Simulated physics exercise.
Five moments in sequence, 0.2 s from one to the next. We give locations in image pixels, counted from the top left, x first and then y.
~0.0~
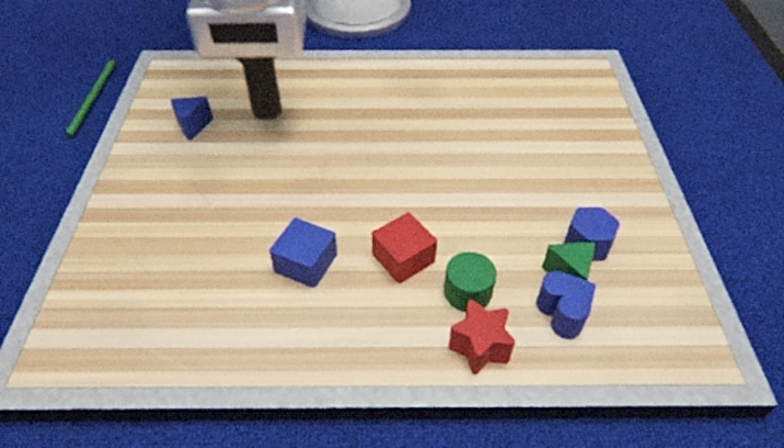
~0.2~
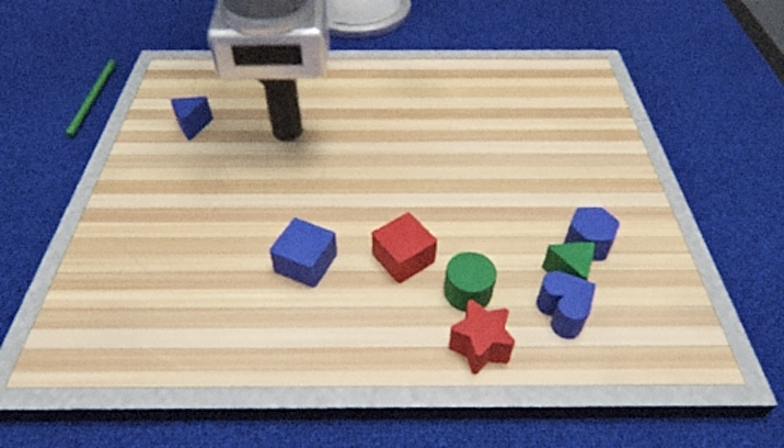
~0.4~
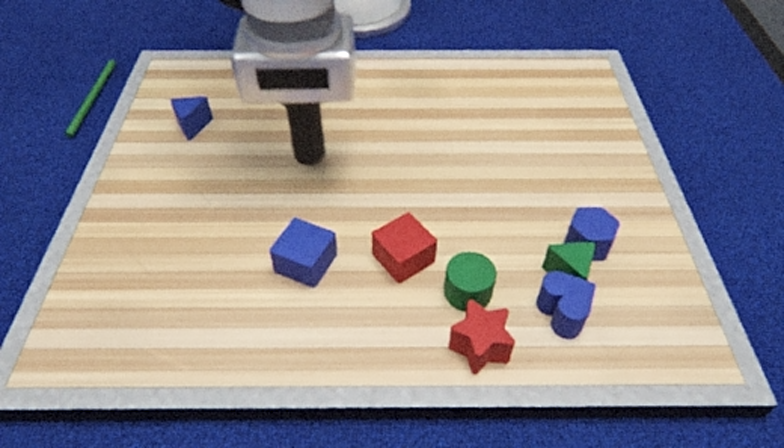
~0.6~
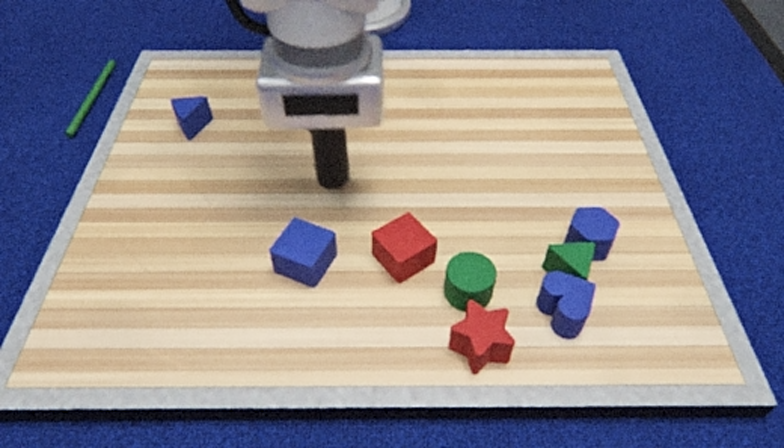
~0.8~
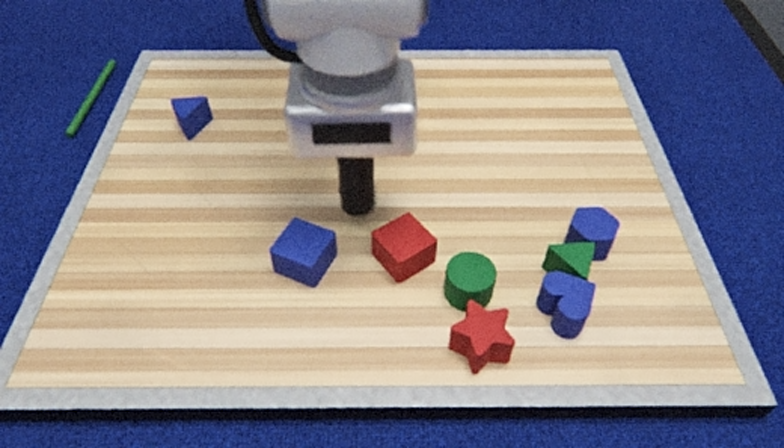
A robotic arm with a dark peg moved steadily down and to the right across a striped wooden board, nearing the blue and red cubes, while all the colored blocks stayed where they were.
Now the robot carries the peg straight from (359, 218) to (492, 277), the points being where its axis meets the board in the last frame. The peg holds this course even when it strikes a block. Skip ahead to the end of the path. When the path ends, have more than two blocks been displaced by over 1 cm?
No, it doesn't check out.
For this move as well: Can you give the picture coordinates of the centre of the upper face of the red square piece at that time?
The middle of its upper face should be somewhere near (425, 266).
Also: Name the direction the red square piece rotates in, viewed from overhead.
Looking from above, the answer is clockwise.
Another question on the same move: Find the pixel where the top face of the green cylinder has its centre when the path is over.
Its top centre lands on (496, 292).
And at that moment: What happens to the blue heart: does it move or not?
By the last moment of the path, the blue heart has stayed put.
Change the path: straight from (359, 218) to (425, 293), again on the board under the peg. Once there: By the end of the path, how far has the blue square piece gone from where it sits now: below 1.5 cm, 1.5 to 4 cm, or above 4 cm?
The answer is under 1.5 cm.
The first path, step by step. One third of the way, peg at (403, 225); red square piece at (416, 247), turned 20° clockwise.
Two thirds of the way, peg at (446, 244); red square piece at (425, 264), turned 55° clockwise; green cylinder at (477, 274).
At the end, peg at (494, 265); red square piece at (425, 266), turned 60° clockwise; green cylinder at (496, 292); red star block at (484, 331); blue heart in place.
